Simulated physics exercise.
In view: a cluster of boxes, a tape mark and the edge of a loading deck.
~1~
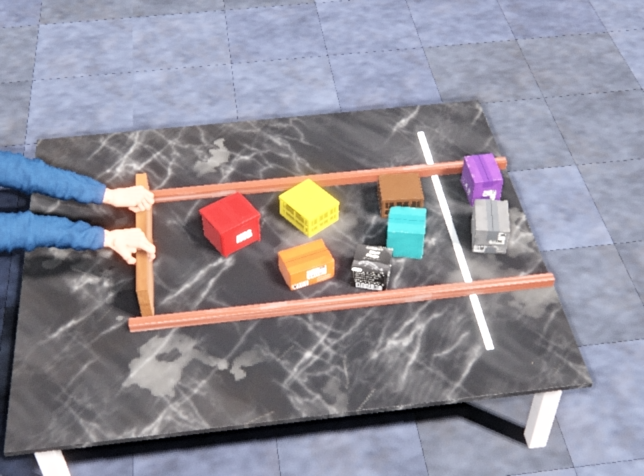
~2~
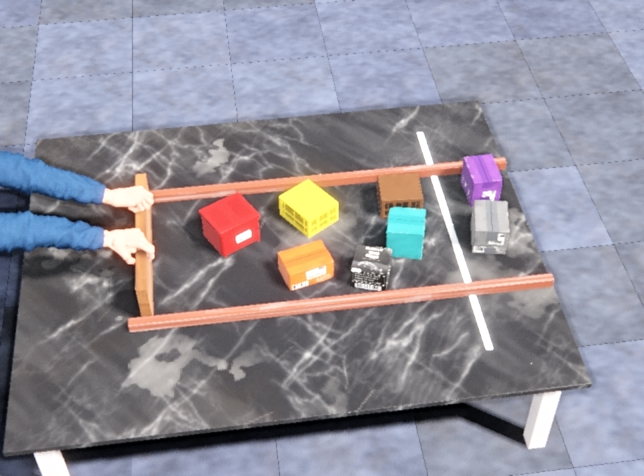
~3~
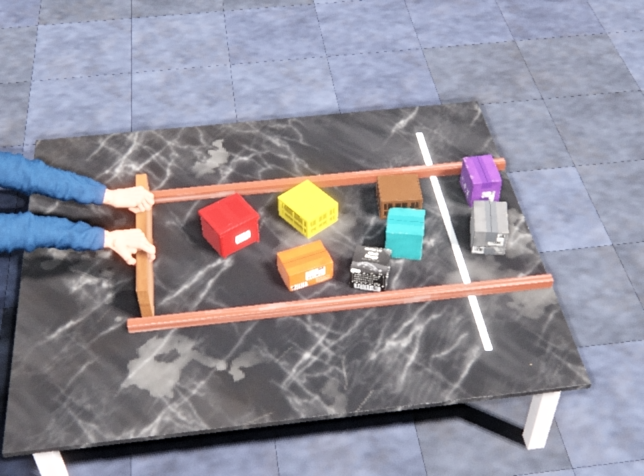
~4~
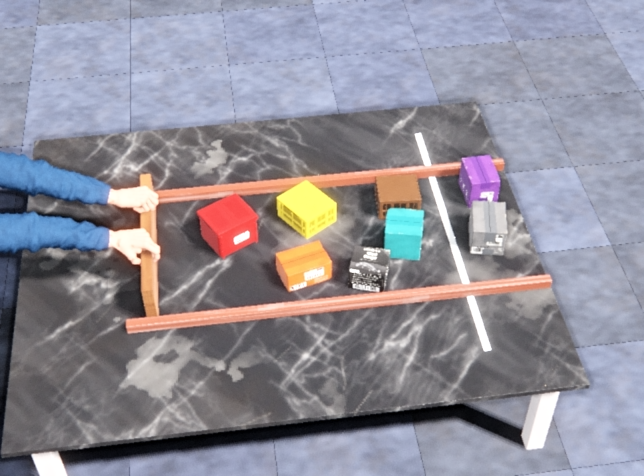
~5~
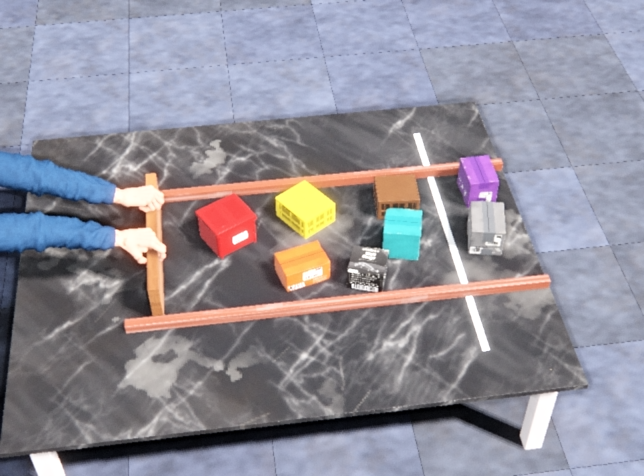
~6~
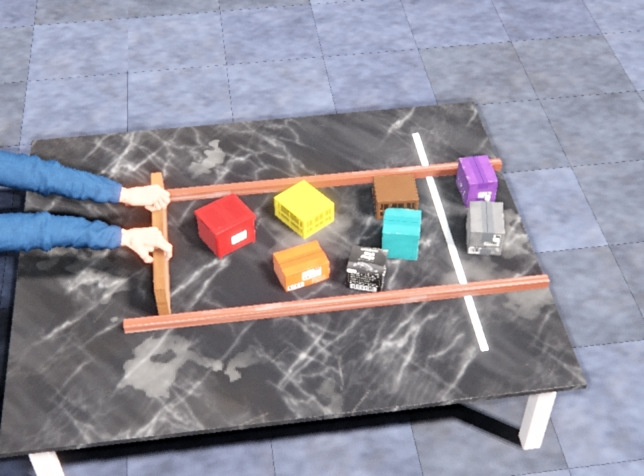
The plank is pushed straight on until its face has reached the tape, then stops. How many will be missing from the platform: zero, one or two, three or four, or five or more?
Outcome: The number that fall off is one or two.
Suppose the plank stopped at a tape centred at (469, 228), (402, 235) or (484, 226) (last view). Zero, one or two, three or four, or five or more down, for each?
For each place: 5 or more; no fall at all; five or more.
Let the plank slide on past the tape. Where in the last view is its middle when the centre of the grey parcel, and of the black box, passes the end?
Near (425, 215) and (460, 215).
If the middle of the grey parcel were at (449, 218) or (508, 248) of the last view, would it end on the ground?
The grey parcel tumbles off; comes down.
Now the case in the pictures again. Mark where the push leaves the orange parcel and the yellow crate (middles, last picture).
About (481, 252), and the other about (456, 179).
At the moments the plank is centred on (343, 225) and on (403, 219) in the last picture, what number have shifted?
The counts are 6 and 8.
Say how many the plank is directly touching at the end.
The number is 3.
Early on, none off yet; purple parcel at rest near (477, 182); grey parcel at rest near (485, 228); brown crate at rest near (395, 197).
A while later, none off yet; purple parcel travelled a little near (485, 181); grey parcel travelled a little near (496, 227); brown crate travelled about its own width near (451, 190).
Finally, the number that fall off is one or two; lost, grey parcel and purple parcel.
